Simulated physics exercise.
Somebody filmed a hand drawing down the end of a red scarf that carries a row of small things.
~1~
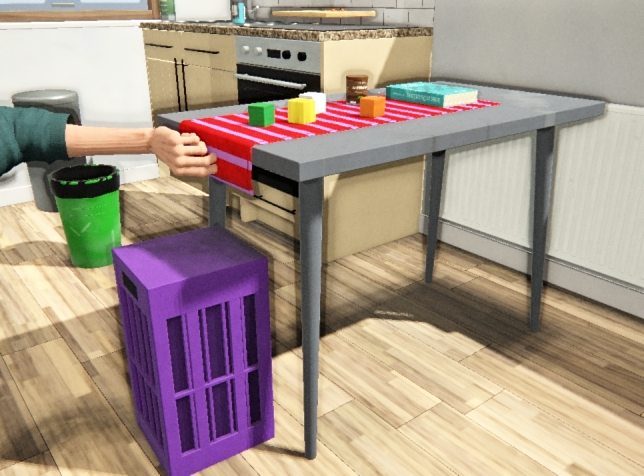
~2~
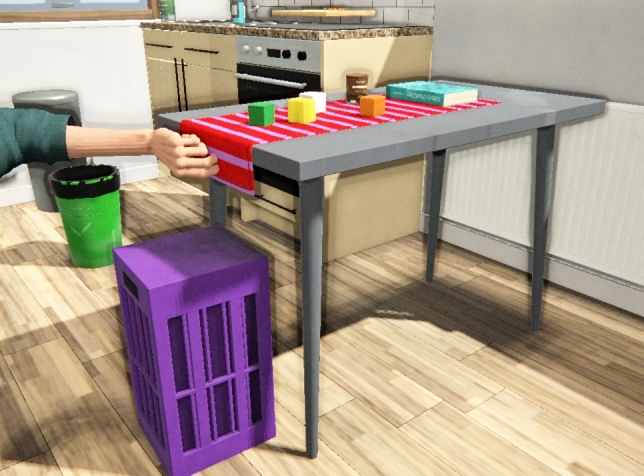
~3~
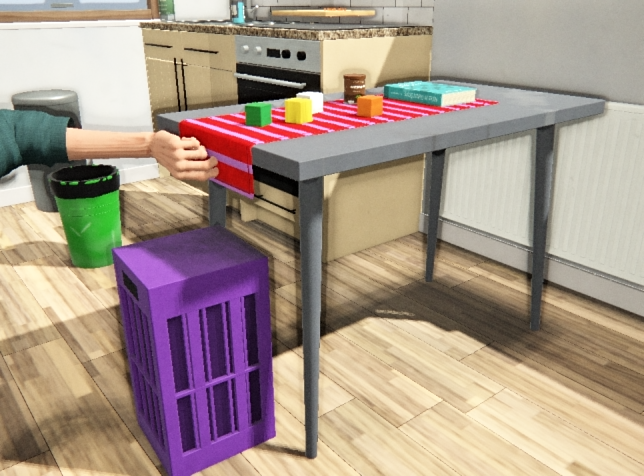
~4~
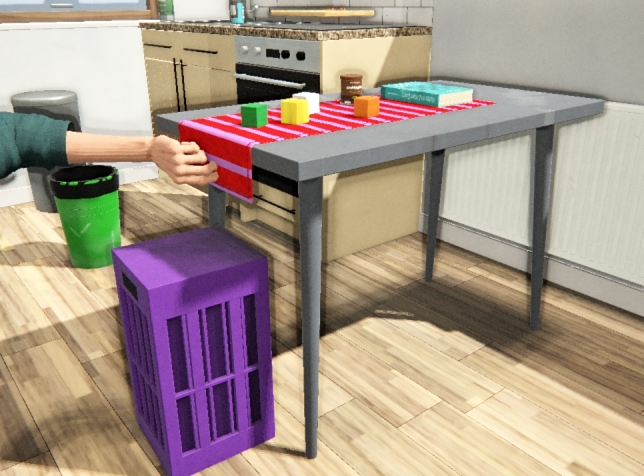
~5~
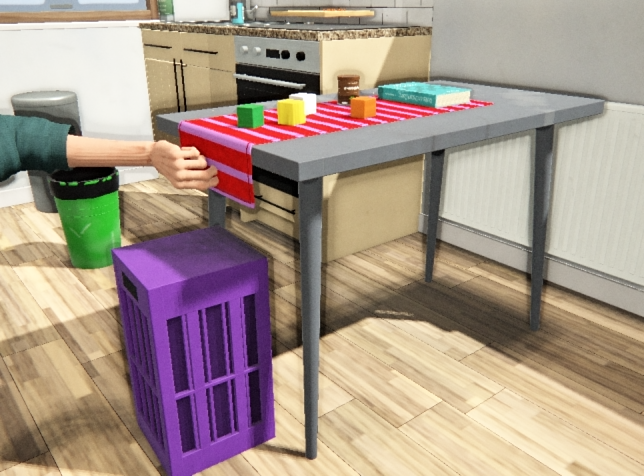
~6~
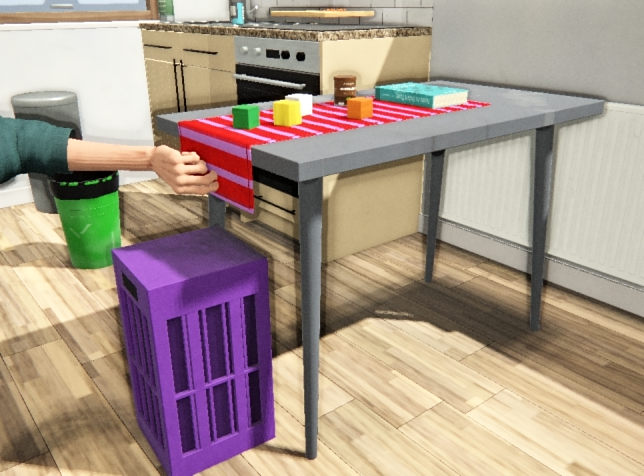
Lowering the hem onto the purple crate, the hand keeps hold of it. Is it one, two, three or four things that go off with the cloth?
One goes off with it.
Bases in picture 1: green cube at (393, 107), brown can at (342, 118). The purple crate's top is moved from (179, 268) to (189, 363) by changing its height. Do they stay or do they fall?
Final state: The green cube is still in place, the brown can is no longer up.
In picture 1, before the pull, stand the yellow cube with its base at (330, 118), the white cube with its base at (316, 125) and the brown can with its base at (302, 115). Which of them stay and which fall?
Result - the yellow cube stays put, the white cube stays put, and the brown can stays put.
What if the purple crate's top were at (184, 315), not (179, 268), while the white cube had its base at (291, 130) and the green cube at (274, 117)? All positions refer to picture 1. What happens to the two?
White cube is gone, green cube is gone.
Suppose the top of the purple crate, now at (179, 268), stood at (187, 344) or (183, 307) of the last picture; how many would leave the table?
That would be 3 and 2.
Soon after, hem near (217, 223); all still up.
Then, hem on the crate; green cube gone.
At rest, hem on the crate; green cube gone. It carries off one.
